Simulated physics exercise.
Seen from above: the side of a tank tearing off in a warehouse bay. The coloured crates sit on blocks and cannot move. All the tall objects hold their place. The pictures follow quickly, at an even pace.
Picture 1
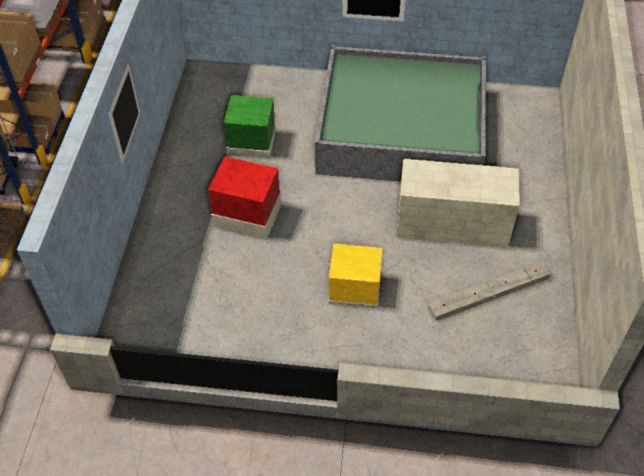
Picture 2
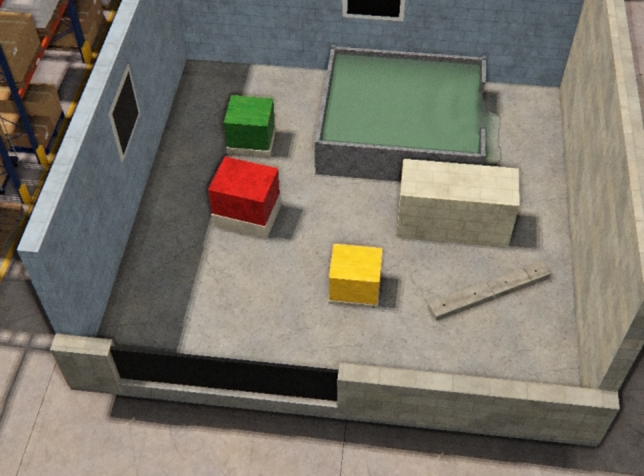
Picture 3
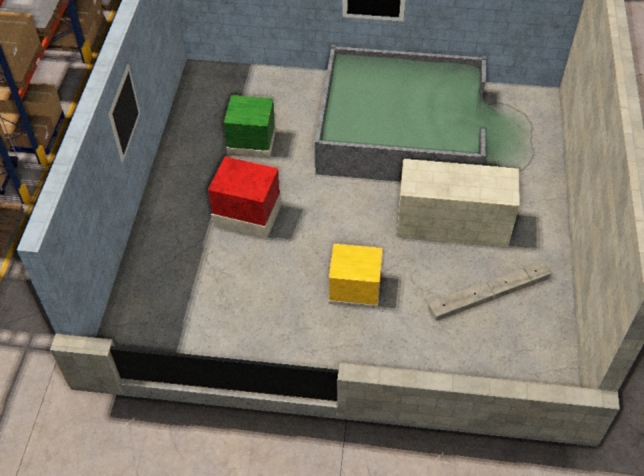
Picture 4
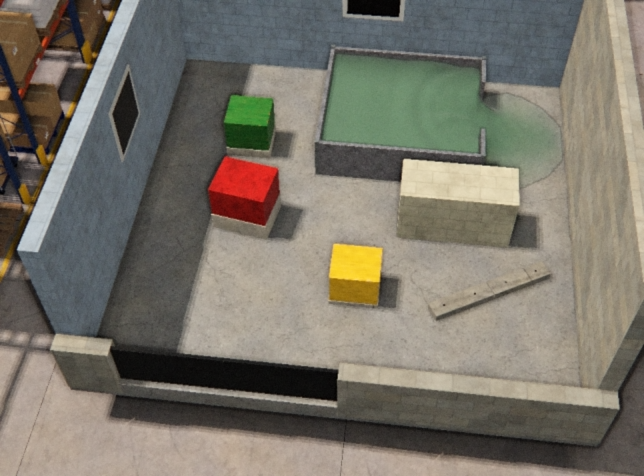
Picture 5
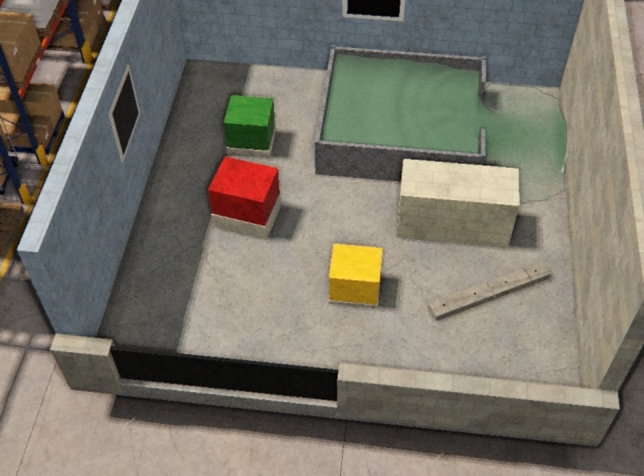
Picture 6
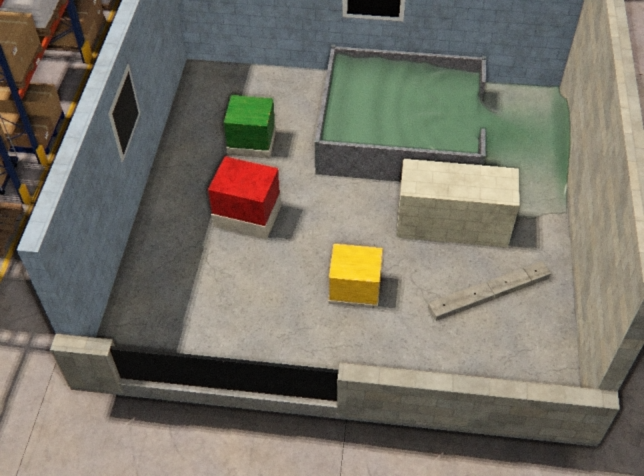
In a warehouse bay, green water pours from a tank's right side and spreads to the wall.
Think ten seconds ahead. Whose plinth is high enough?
One by one: The red crate keeps dry; the yellow crate is soaked; the green crate keeps dry.
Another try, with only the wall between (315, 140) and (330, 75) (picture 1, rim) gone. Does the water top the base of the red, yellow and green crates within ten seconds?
My reading: Red crate takes water, yellow crate takes water, green crate is soaked.
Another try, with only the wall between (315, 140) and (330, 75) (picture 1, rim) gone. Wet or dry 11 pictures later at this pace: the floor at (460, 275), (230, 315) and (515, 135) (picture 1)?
In that order: No water, no water, no water.
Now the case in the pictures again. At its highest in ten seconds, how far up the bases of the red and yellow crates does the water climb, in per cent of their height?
Near 40 and 190 in a hundred.
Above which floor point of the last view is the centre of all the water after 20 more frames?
At about (445, 157).
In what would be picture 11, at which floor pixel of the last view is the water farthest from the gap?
Near (570, 289).
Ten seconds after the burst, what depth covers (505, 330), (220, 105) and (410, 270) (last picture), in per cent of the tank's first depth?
In that order: 10, 8 and 8 per cent.
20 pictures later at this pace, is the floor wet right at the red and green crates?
Then: Red not yet; green untouched.
A moment on, water covers 15 % of the floor; the red crate not reached, the yellow crate not reached, the green crate not reached.
Next, water covers 25 % of the floor; the red crate not reached, the yellow crate not reached, the green crate not reached.
Then, water covers 45 % of the floor; the red crate not reached, the yellow crate water round its plinth, the green crate not reached.
Later, water covers 85 % of the floor; the red crate water round its plinth, the yellow crate water round its plinth, the green crate water round its plinth.
In the end, water covers 100 % of the floor; the red crate stayed above the water, the yellow crate was topped, the green crate stayed above the water.
